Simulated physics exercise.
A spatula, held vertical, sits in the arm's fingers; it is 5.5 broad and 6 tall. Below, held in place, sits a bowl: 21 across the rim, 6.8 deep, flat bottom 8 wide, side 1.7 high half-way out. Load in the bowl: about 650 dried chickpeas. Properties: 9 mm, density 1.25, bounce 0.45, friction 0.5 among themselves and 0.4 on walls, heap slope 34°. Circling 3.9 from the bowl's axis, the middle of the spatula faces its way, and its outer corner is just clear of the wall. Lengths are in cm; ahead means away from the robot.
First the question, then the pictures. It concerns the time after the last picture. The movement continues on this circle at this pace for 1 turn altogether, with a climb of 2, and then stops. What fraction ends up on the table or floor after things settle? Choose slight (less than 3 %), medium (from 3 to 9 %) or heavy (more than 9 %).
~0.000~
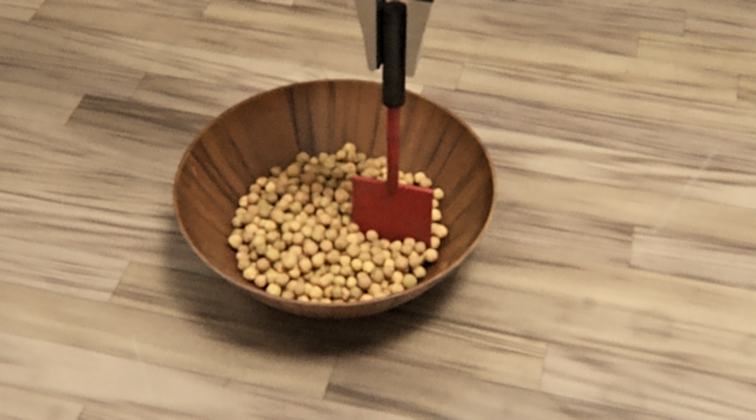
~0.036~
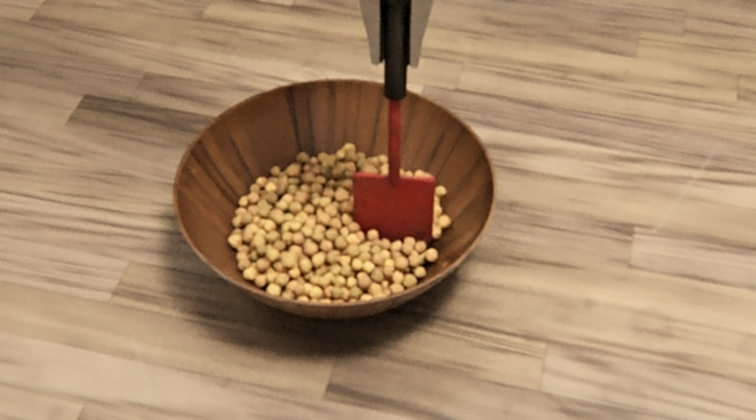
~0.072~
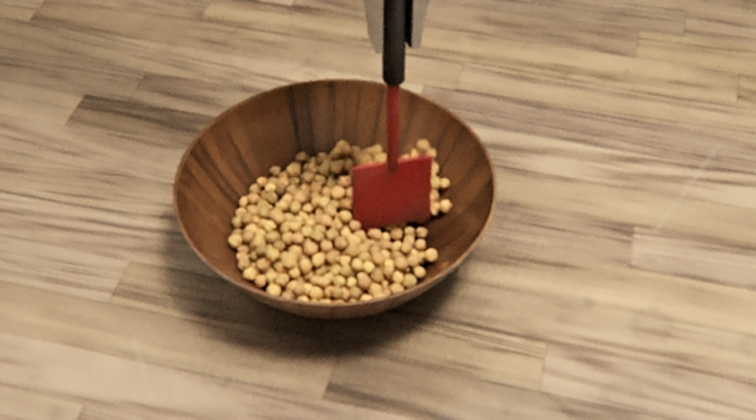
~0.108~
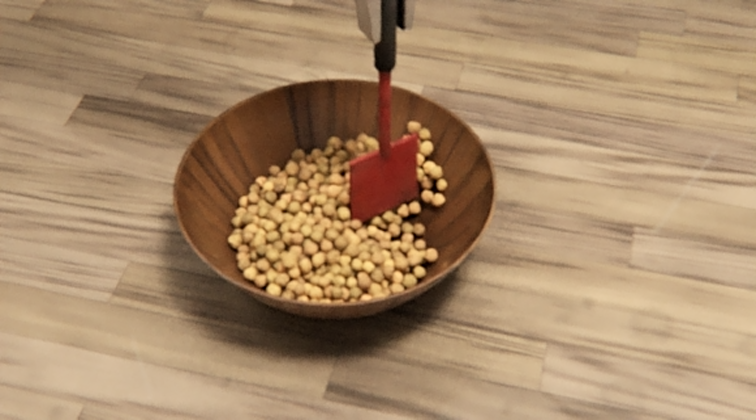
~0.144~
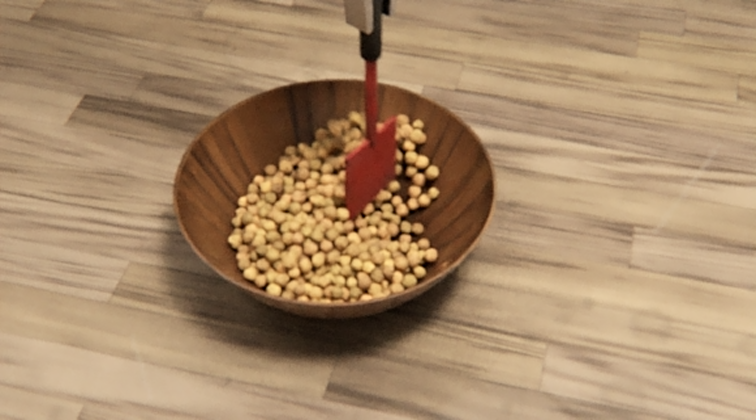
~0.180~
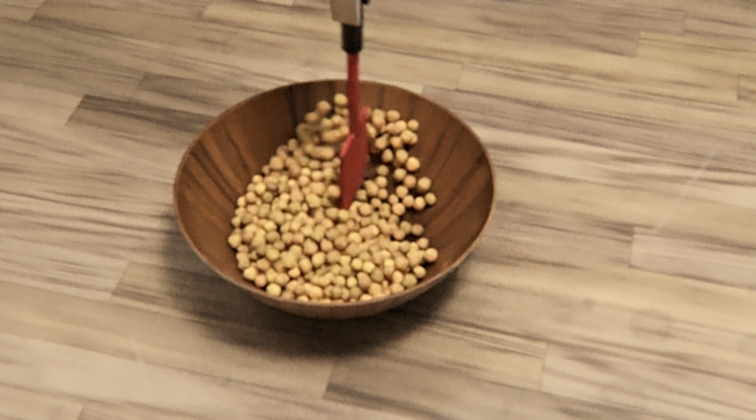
The share is slight.
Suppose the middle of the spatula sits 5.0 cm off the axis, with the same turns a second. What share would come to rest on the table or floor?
It would be near 0 per cent.
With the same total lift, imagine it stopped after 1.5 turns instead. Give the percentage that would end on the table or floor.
It would be near 0 per cent.
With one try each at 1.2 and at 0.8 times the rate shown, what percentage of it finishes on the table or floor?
I'd expect about 0 per cent, then about 0 per cent.
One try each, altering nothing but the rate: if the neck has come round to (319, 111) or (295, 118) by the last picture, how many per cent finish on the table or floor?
Some 5 and 10 %.
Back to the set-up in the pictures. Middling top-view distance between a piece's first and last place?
About 3 centimetres.
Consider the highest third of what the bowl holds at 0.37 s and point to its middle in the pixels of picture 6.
Somewhere around (251, 222) in the last view.
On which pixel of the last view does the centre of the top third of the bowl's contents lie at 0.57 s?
The centre lies near (315, 260) in the last picture.
After 0.37 s, 192° round, highest piece 8 above the table; 651 in the bowl.
After 0.57 s, 297° round, highest piece 7 above the table; 651 in the bowl.
After 0.87 s, 0° round, highest piece 6 above the table; 651 in the bowl.
After 1.57 s, 0° round, highest piece 6 above the table; 651 in the bowl.
In the end, 651 in the bowl. That is 0 % on the table or floor.
